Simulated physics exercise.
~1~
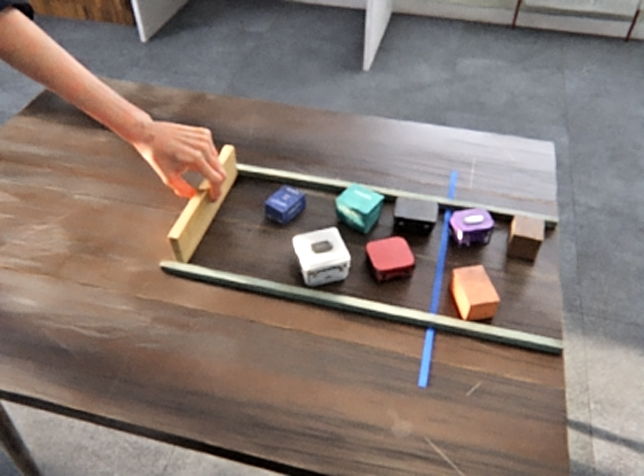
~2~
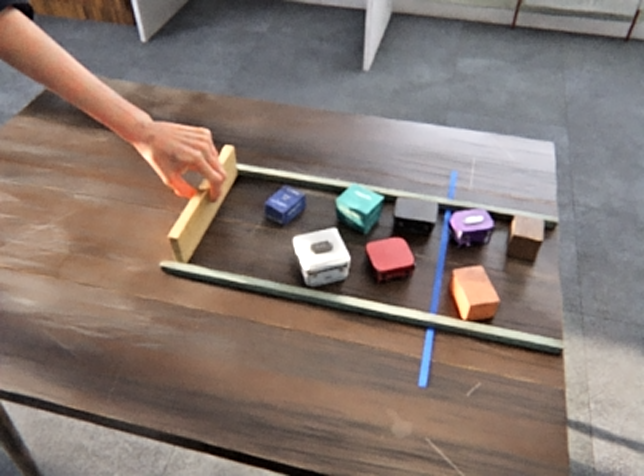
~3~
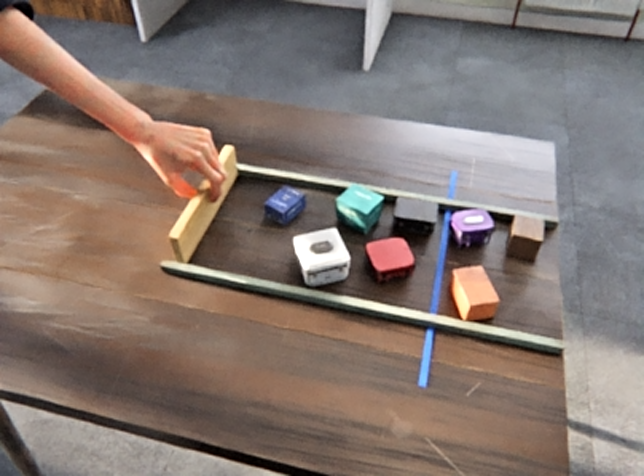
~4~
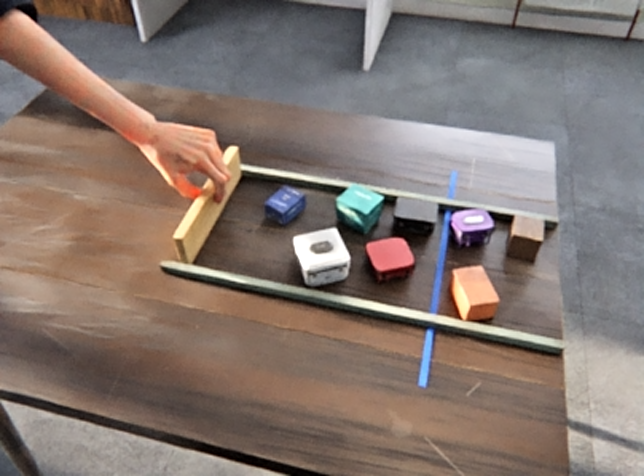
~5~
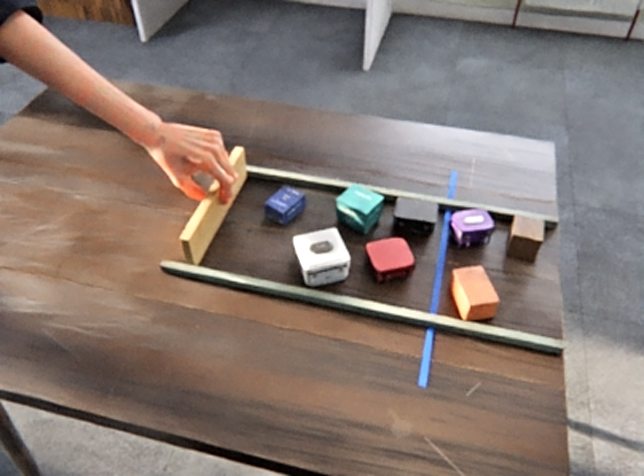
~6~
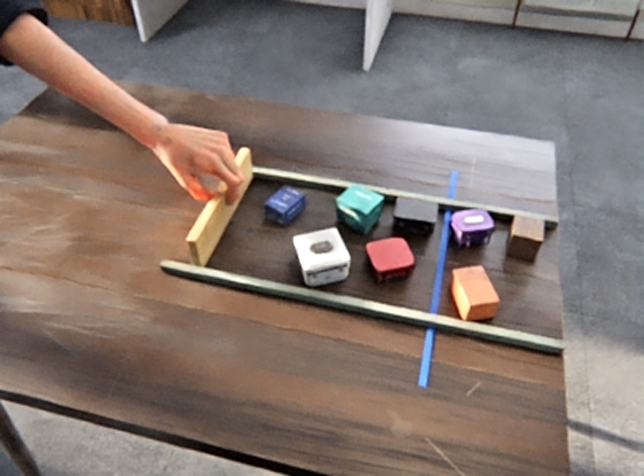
At a home with a grey floor, a dark wooden table is seen from above at an angle by a still camera. Between two pale rails lie a blue box, a white case, a turquoise box, a red case, a black item, a purple case, an orange block and a brown block, with blue tape crossing near the right. A hand at left holds a yellowish board, then slides it slightly rightward while the objects stay still.
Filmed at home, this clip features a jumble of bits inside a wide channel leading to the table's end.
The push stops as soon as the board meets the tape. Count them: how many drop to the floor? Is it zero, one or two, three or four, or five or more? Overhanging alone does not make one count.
I would say one or two.
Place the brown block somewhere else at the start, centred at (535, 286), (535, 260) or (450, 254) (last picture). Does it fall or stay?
One after another: It is safe, then is safe, then is safe.
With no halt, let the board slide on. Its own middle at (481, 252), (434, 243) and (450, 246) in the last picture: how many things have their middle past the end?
Over the end: 3, 2, 2.
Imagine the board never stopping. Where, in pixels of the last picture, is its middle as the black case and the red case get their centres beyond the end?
With the black case it sits around (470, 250), with the red case around (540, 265).
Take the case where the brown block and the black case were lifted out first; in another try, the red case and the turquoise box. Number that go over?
Count: 0 (first case); 1 (second).
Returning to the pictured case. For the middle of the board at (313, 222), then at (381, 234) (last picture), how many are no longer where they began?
Moved so far: 3, then 7.
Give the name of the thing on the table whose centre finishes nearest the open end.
Answer: The black case.
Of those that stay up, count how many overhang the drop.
I get 0.
Early on, none off yet; brown block at rest near (525, 237); orange block at rest near (473, 294); purple case at rest near (470, 228).
Finally, the number that fall off is one or two; lost, purple case and brown block.
